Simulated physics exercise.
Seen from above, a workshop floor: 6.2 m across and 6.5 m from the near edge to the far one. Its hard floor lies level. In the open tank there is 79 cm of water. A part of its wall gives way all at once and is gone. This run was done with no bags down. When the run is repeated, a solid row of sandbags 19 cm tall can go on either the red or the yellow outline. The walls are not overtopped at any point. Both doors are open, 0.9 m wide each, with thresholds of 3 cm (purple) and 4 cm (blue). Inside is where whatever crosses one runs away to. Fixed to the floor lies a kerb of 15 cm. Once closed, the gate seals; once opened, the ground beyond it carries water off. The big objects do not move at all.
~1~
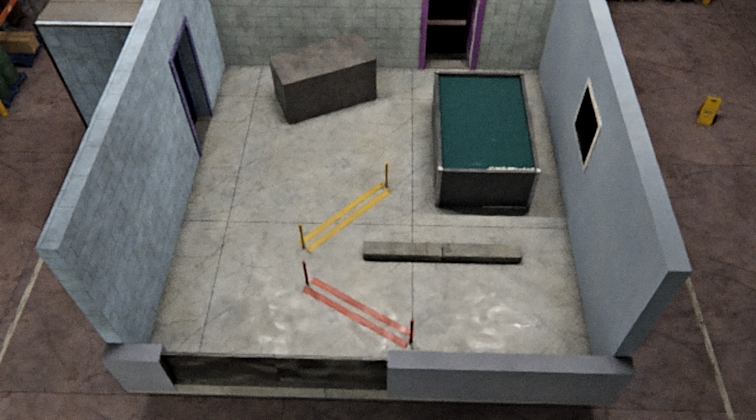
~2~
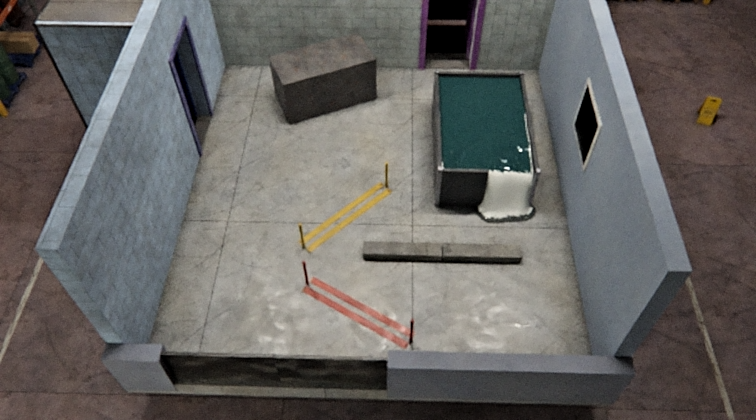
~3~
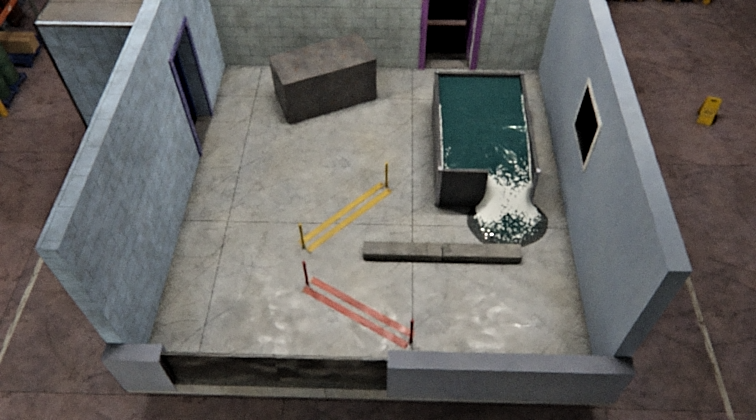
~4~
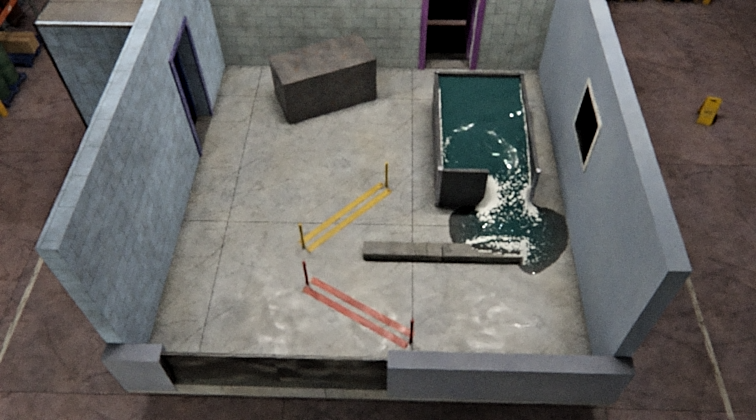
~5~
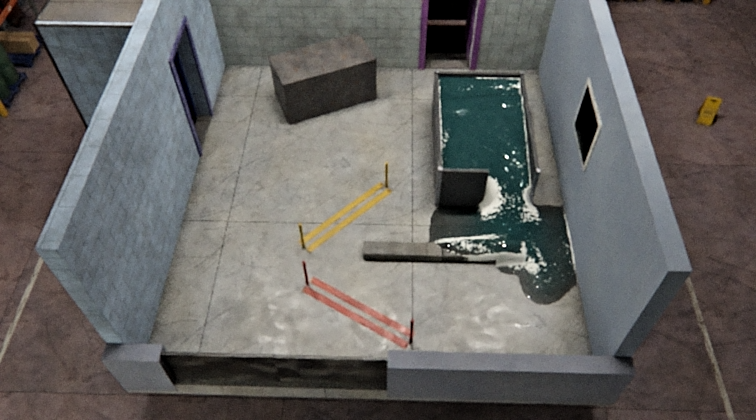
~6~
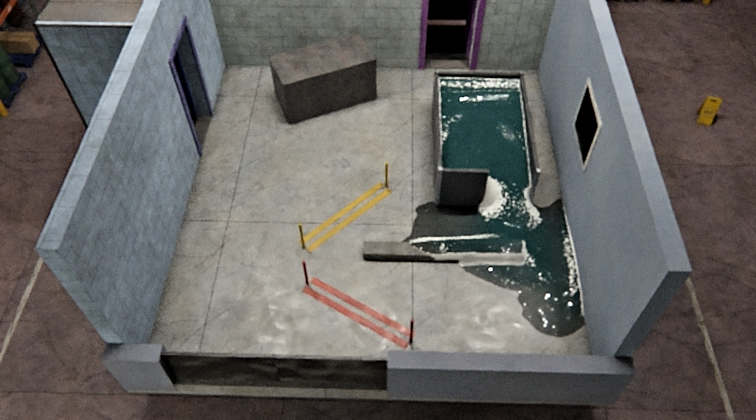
A grey-walled, roofless room with a concrete floor is seen from above by a still camera. A dark tank of teal water stands at right, with a grey block at upper left, a low grey bar near the centre, and yellow and red outlines on the floor. Foaming water bursts from the tank's near right corner, reaches the bar, and spreads along the right wall towards the viewer.
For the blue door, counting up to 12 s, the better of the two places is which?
I would choose yellow.
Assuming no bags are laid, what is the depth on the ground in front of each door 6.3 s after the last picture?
Reading (cm) - purple: 0; blue: 6.
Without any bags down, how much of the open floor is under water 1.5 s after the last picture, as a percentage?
40 %.
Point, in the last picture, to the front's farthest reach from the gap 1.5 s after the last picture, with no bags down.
You'll find it close to (216, 222) in the last picture.
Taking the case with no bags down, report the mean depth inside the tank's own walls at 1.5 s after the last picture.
It's around 45 cm deep on average.
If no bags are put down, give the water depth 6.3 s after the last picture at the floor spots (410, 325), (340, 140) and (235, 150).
Taking the spots in order, 6, 1 and 8 cm.
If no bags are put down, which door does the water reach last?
Final door reached: Purple.
Then, 0.7 s after the last picture water covers 25 % of the floor and is deepest (48 cm) near (588, 379) in the run without bags; in at the blue door, 0 L with no bags, 0 L with the row on red, 0 L on yellow.
Then, 1.5 s after the last picture water covers 40 % of the floor and is deepest (44 cm) near (562, 378) in the run without bags; in at the blue door, 0 L with no bags, 0 L with the row on red, 0 L on yellow.
Then, 2.8 s after the last picture water covers 55 % of the floor and is deepest (30 cm) near (507, 247) in the run without bags; in at the blue door, 0 L with no bags, 0 L with the row on red, 0 L on yellow.
Then, 6.3 s after the last picture water covers 80 % of the floor and is deepest (18 cm) near (507, 247) in the run without bags; in at the blue door, 8 L with no bags, 10 L with the row on red, 0 L on yellow.
Then, 11.3 s after the last picture water covers 100 % of the floor and is deepest (14 cm) near (216, 101) in the run without bags; in at the blue door, 40 L with no bags, 49 L with the row on red, 6 L on yellow.
